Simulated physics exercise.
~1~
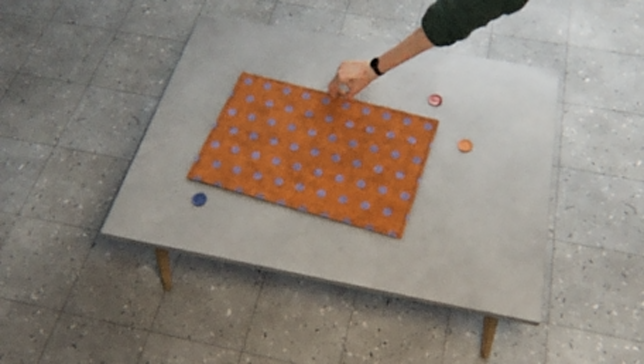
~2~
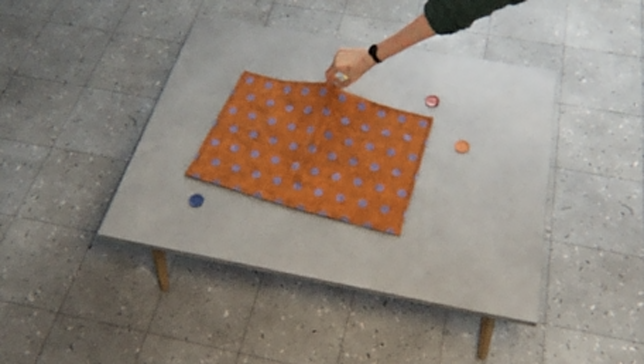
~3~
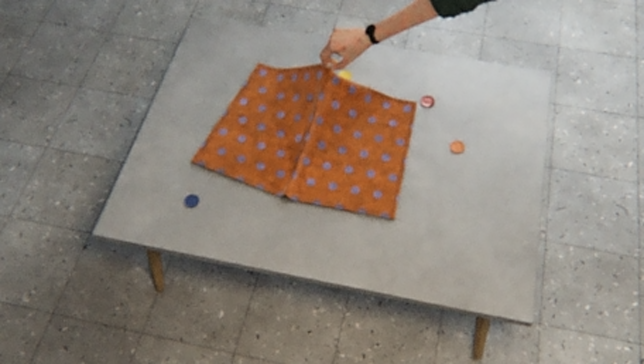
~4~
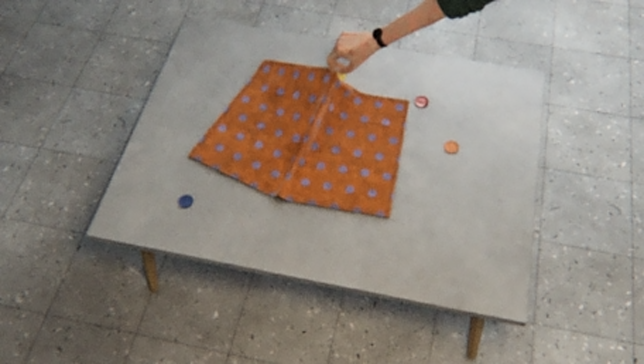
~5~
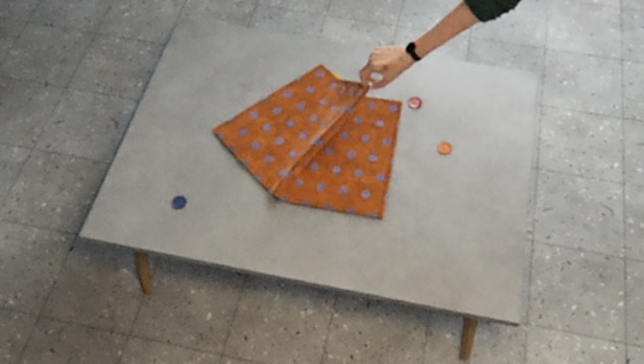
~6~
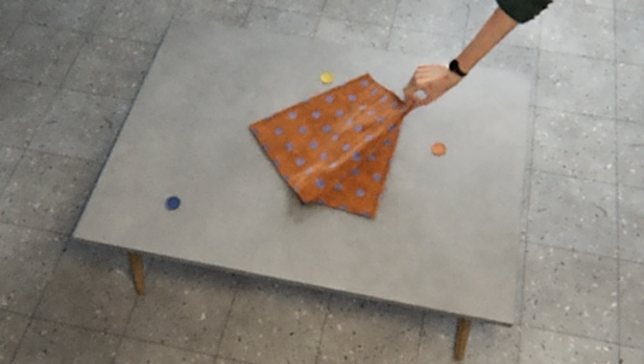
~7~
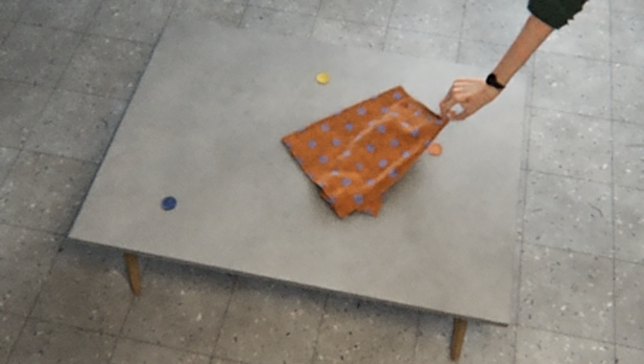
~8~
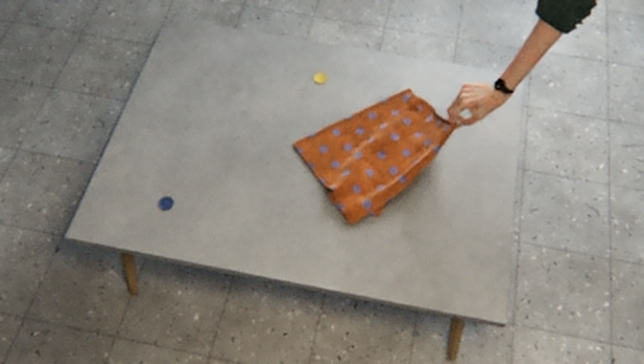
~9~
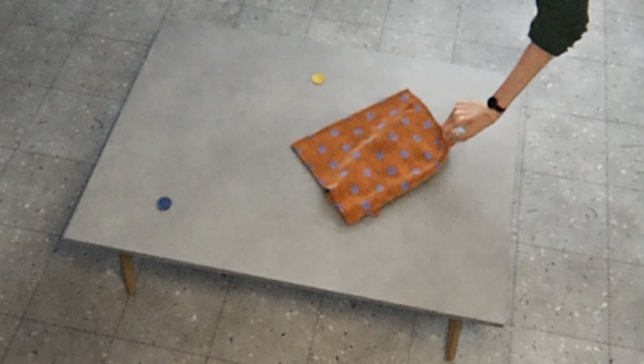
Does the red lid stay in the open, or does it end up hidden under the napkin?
It ends up hidden under the napkin, as does the orange disc. The blue cap and the yellow token are the ones left in the open.
